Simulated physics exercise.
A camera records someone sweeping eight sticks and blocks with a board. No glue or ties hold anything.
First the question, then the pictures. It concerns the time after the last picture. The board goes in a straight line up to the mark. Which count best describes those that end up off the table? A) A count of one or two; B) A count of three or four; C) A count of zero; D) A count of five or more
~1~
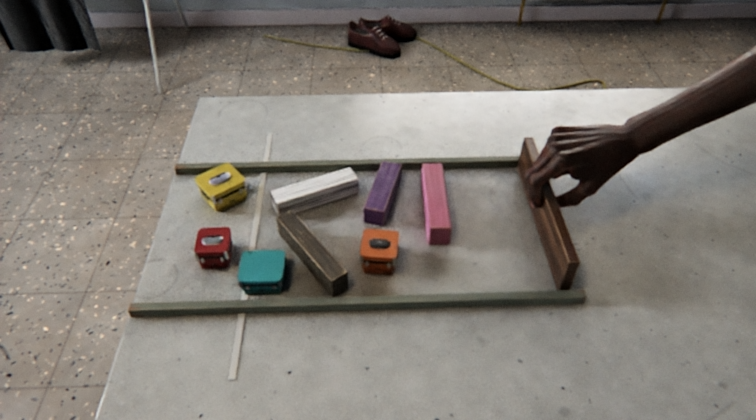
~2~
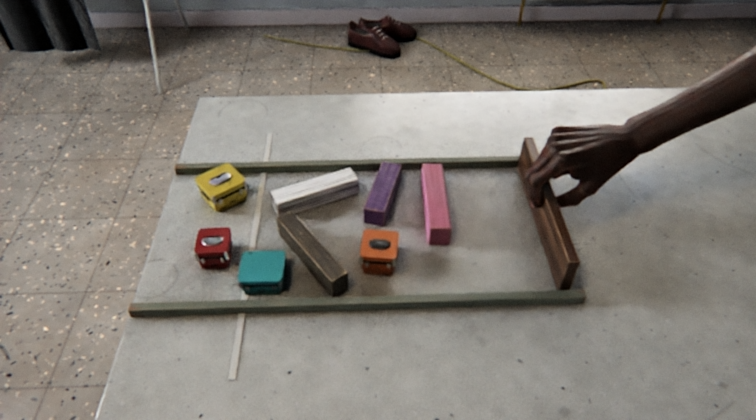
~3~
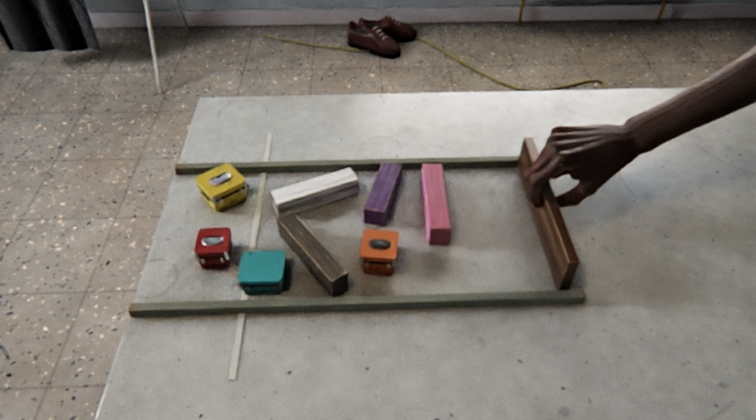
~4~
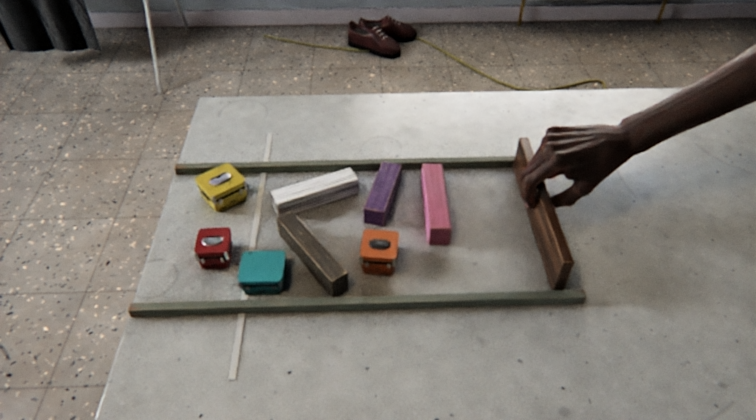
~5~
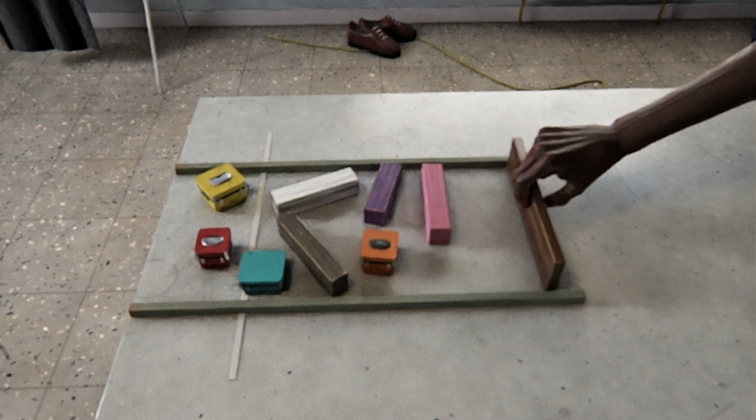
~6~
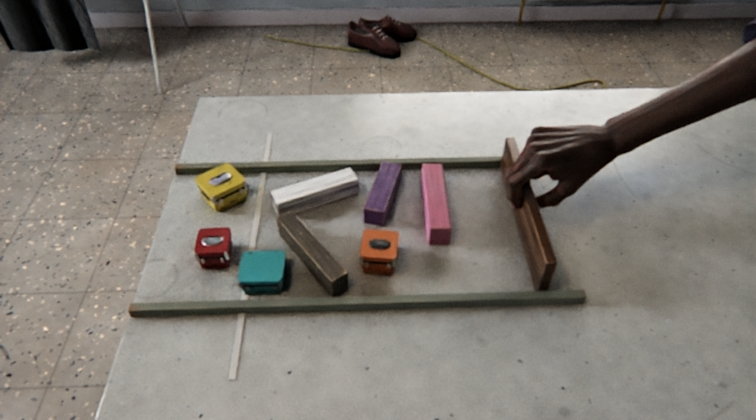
C, A count of zero.
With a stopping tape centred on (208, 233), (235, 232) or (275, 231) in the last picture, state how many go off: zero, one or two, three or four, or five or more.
Number fallen at each tape, in order - three or four, either one or two, not one.
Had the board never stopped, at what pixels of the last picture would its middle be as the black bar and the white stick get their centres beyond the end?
I'd put it close to (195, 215), and close to (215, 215) for the other one.
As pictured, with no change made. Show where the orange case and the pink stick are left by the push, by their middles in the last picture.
Orange case: About (231, 257); pink stick: About (246, 207).
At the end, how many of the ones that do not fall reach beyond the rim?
The count is 1.
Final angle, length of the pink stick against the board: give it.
It measures close to 0 degrees.
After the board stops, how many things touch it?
The count in contact is 2.
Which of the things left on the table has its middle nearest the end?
Yellow case.
Soon after, none off yet; yellow case at rest near (222, 189); red case at rest near (215, 249); turquoise case at rest near (263, 273).
At rest, the number that fall off is zero.
